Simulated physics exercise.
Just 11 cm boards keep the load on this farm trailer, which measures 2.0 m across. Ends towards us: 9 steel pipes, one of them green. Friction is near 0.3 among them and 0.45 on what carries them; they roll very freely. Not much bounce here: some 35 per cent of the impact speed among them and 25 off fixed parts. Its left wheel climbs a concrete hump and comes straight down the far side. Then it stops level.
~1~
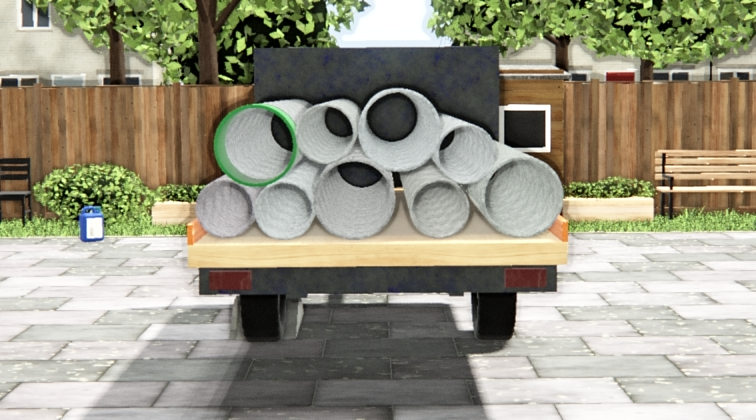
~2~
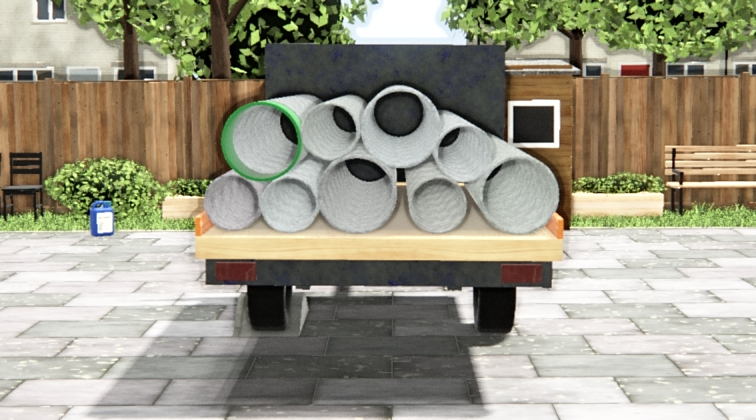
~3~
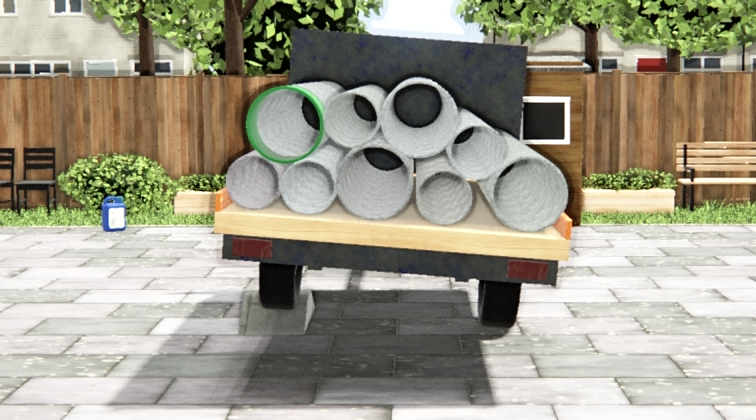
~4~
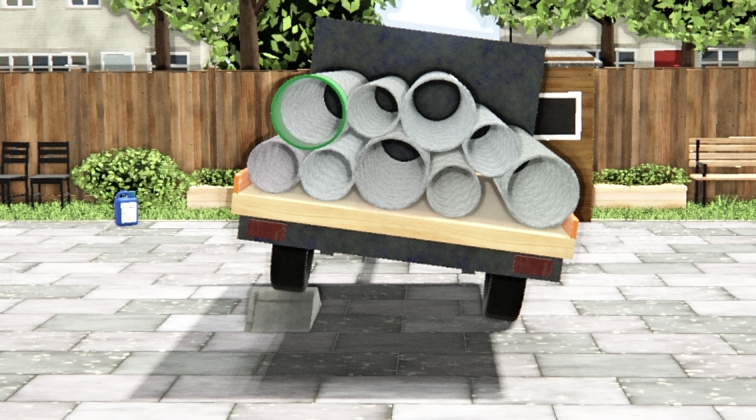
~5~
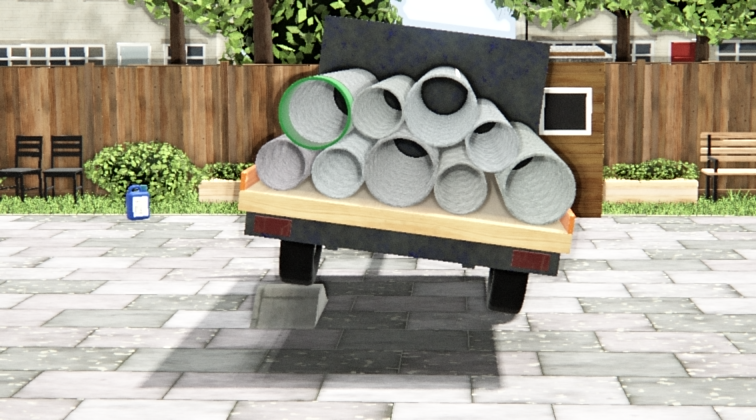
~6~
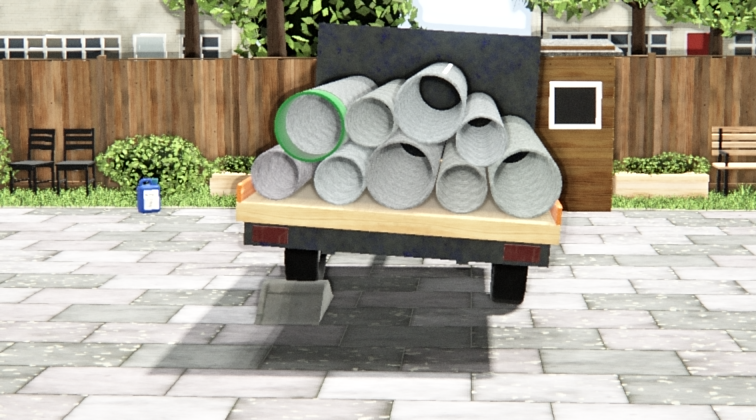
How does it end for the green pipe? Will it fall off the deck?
It is carried on.
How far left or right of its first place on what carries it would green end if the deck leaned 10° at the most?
It would end about 20 cm to the right of where it began.
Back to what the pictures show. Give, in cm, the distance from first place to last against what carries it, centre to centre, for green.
The green one comes to 5.
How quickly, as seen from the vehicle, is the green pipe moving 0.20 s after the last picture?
Close to 0.1 m/s then.
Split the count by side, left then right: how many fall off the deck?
On the left 0, on the right 0.
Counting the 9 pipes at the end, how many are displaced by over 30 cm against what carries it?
The number is 0.
Another 0.2 s on from the last picture, green is up on others, 40 cm from the left edge, rolling left; 0 gone from the deck.
Another 0.5 s on from the last picture, still the same for green; 0 gone from the deck.
In the end (0.7 s after the last picture), green is up on others, 40 cm from the left edge; 0 gone from the deck.
